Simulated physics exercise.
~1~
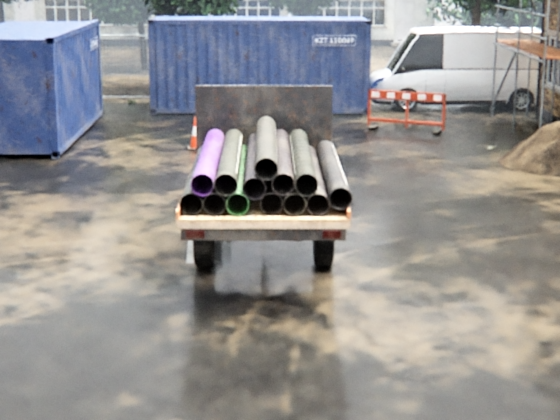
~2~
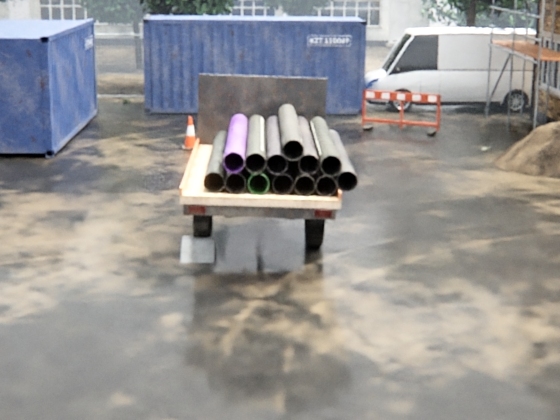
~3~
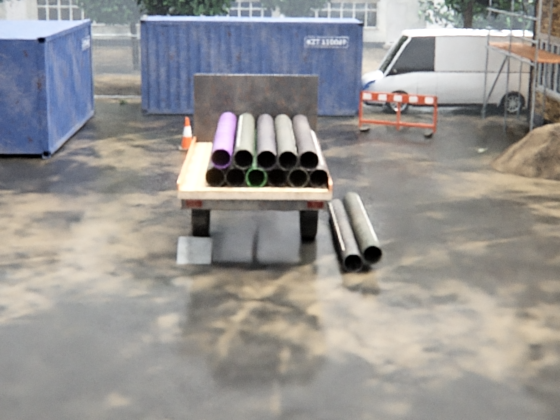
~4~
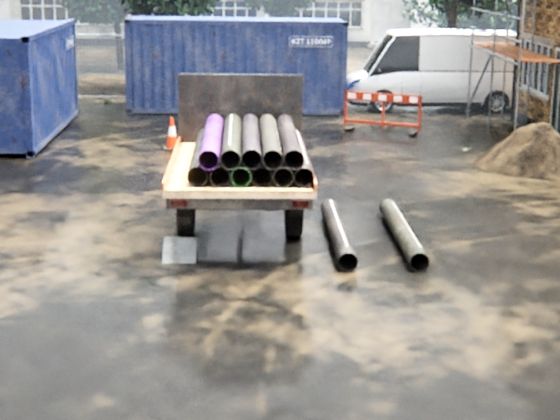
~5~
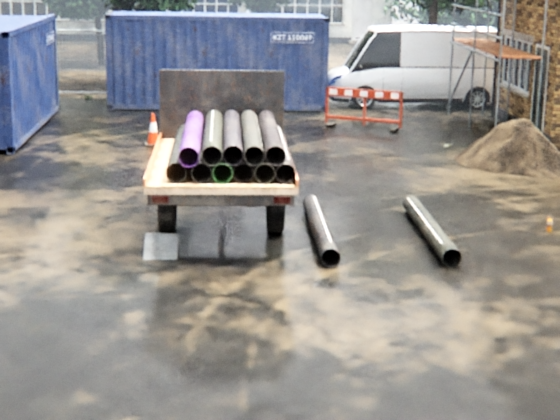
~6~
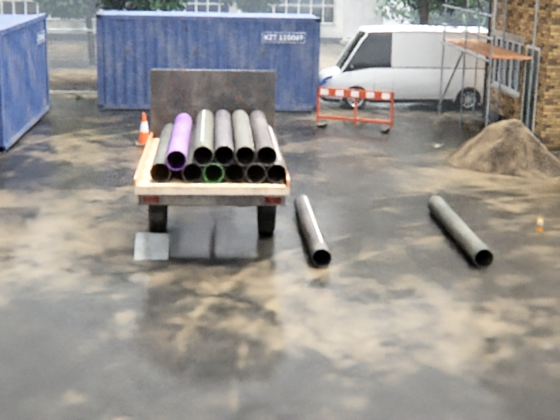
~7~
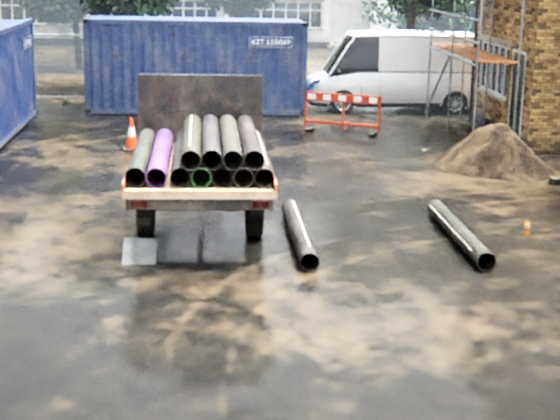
In a wet yard with blue containers and a white van, a flat trailer stacked with steel pipes jolts; the pipes shift, and two plain ones drop off the right side and roll apart, while the green and purple pipes stay aboard, the purple finally settling on the deck.
